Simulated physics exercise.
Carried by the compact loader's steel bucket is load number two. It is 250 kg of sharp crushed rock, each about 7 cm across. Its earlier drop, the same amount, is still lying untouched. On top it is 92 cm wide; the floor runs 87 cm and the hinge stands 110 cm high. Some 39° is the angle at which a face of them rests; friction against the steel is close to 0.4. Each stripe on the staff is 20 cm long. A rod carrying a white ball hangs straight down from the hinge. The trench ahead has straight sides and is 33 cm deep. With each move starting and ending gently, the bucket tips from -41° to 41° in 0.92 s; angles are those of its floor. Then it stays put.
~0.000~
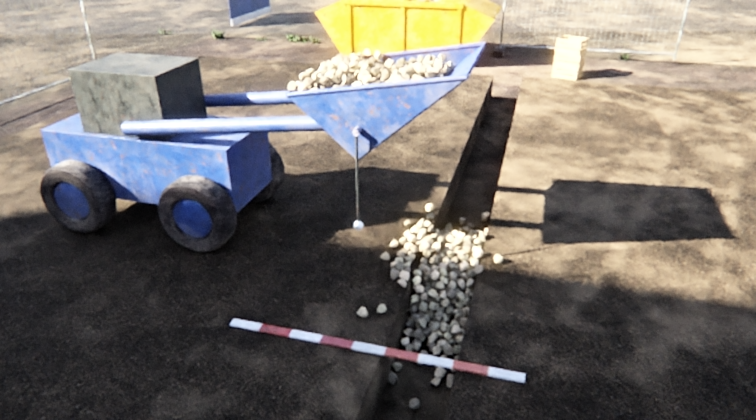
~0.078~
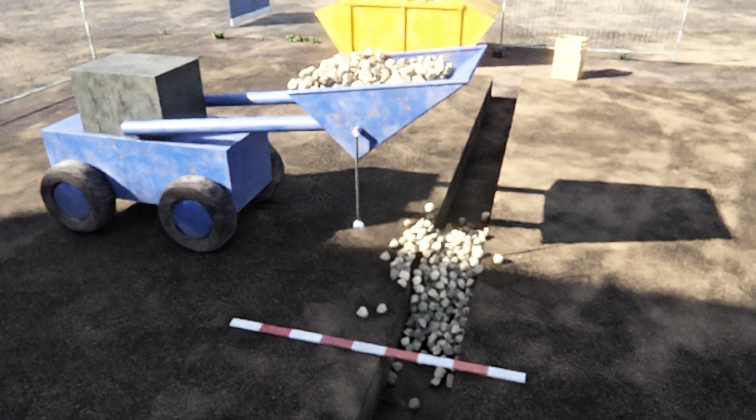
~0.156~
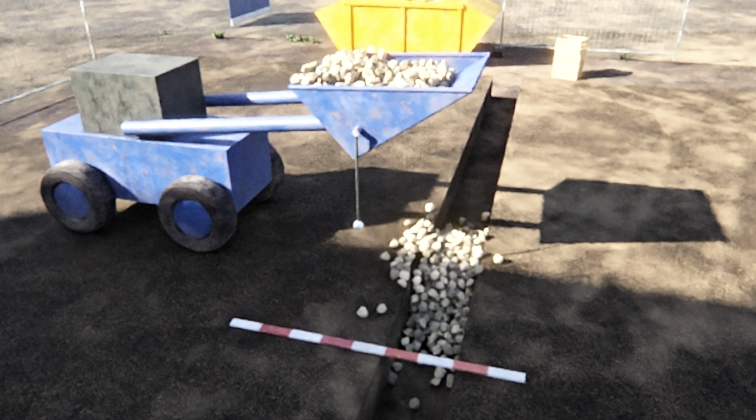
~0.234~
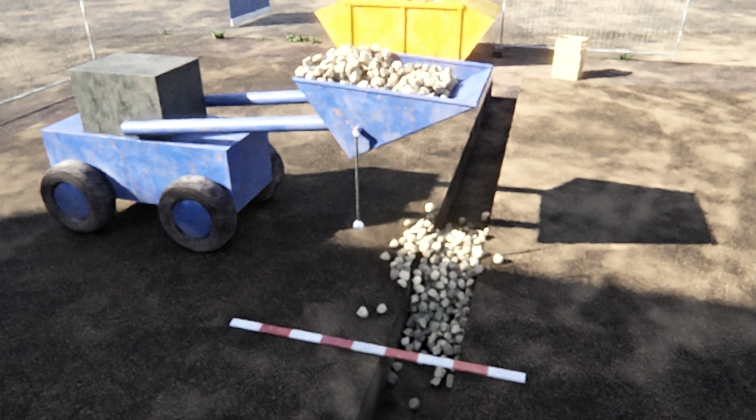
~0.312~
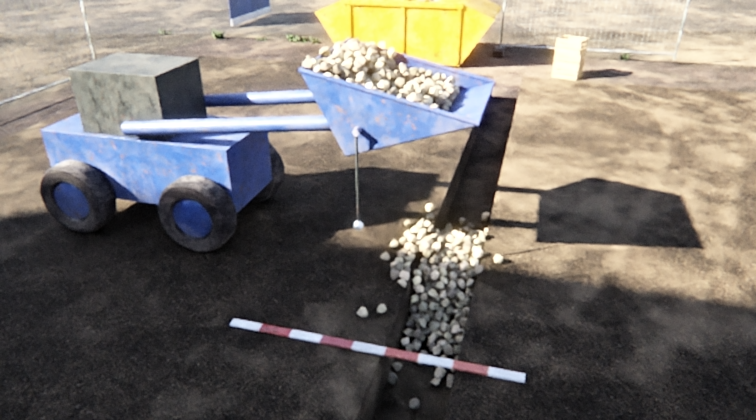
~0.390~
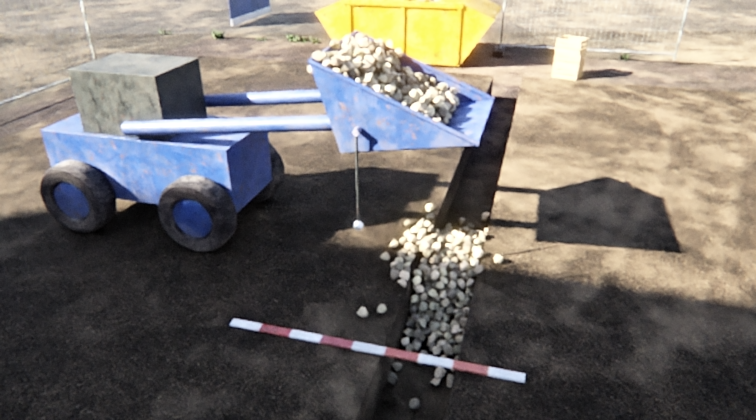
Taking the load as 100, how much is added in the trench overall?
Some 42 out of 100 is added.
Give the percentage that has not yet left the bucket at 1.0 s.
It keeps some 75 percent of its load.
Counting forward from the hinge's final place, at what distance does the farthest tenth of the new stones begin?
Close to 130 centimetres.
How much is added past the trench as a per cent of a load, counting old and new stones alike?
It comes to roughly 60 percent of a load.
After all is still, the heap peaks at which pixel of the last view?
Note: Crest near (490, 236).
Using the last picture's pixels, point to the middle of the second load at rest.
In the last view, about pixel (492, 257).
After 0.7 s the floor is at 28°; in per cent of one load, 100 in the bucket, 6 short of the trench, 94 in the trench; the foremost stones are at (478, 274).
After 1.0 s the floor is at 41°; in per cent of one load, 73 in the bucket, 6 short of the trench, 121 in the trench, 1 past the trench; the foremost stones are at (484, 238).
After 1.4 s the floor is at 41°; in per cent of one load, 17 in the bucket, 6 short of the trench, 140 in the trench, 38 past the trench; the foremost stones are at (568, 274).
After 3.8 s the floor is at 41°; in per cent of one load, 0 in the bucket, 6 short of the trench, 136 in the trench, 58 past the trench; the foremost stones are at (643, 294). Net gain in the trench, 42.
